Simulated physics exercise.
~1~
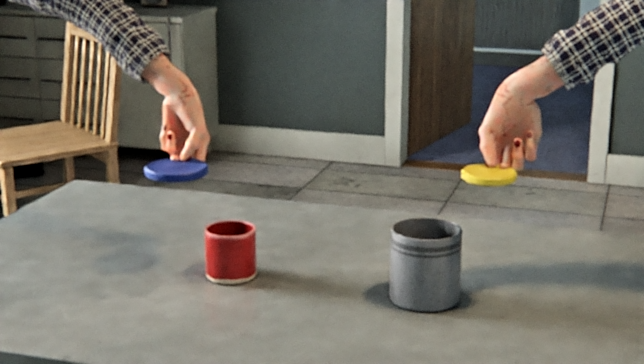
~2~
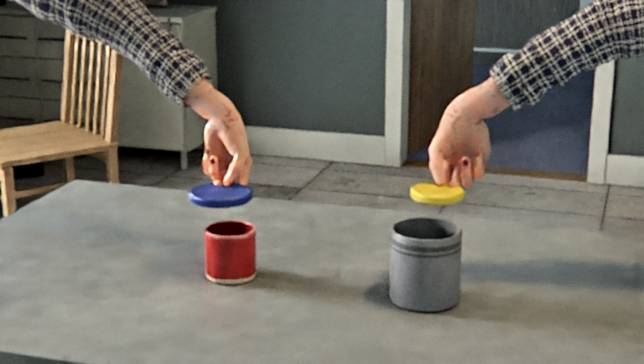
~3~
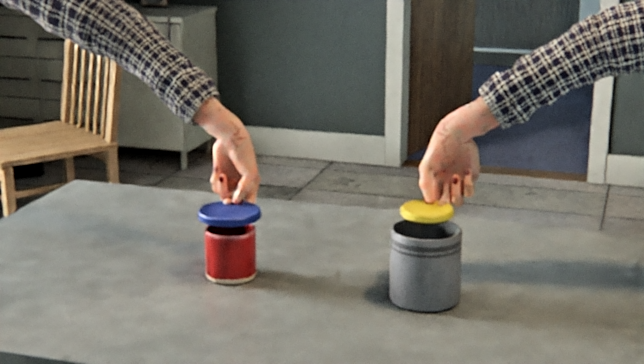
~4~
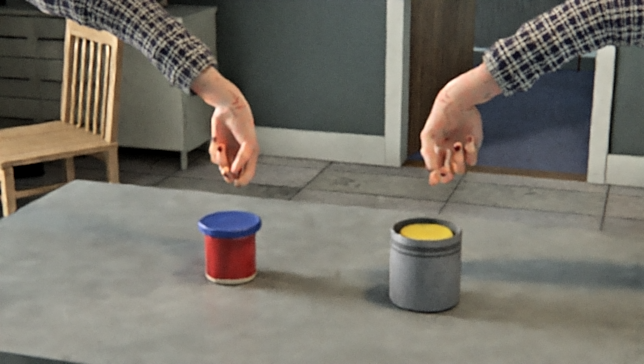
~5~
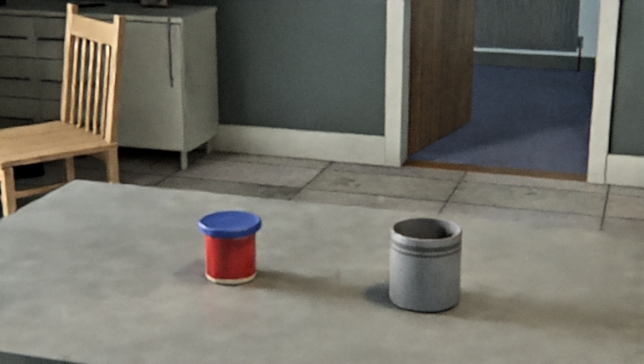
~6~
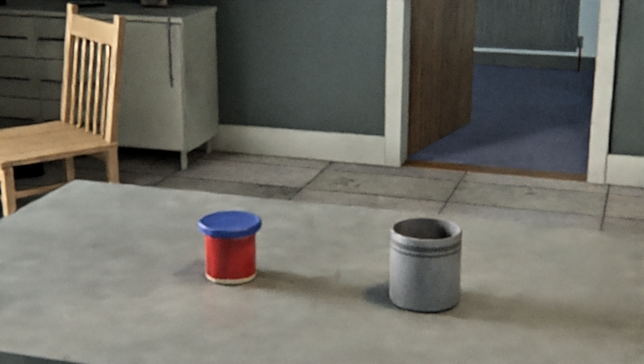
Two hands in checked sleeves lowered a blue lid onto a red mug and a yellow lid onto a gray jug, then let go and withdrew; the blue lid stayed on the rim, while the yellow one sank inside, out of sight.
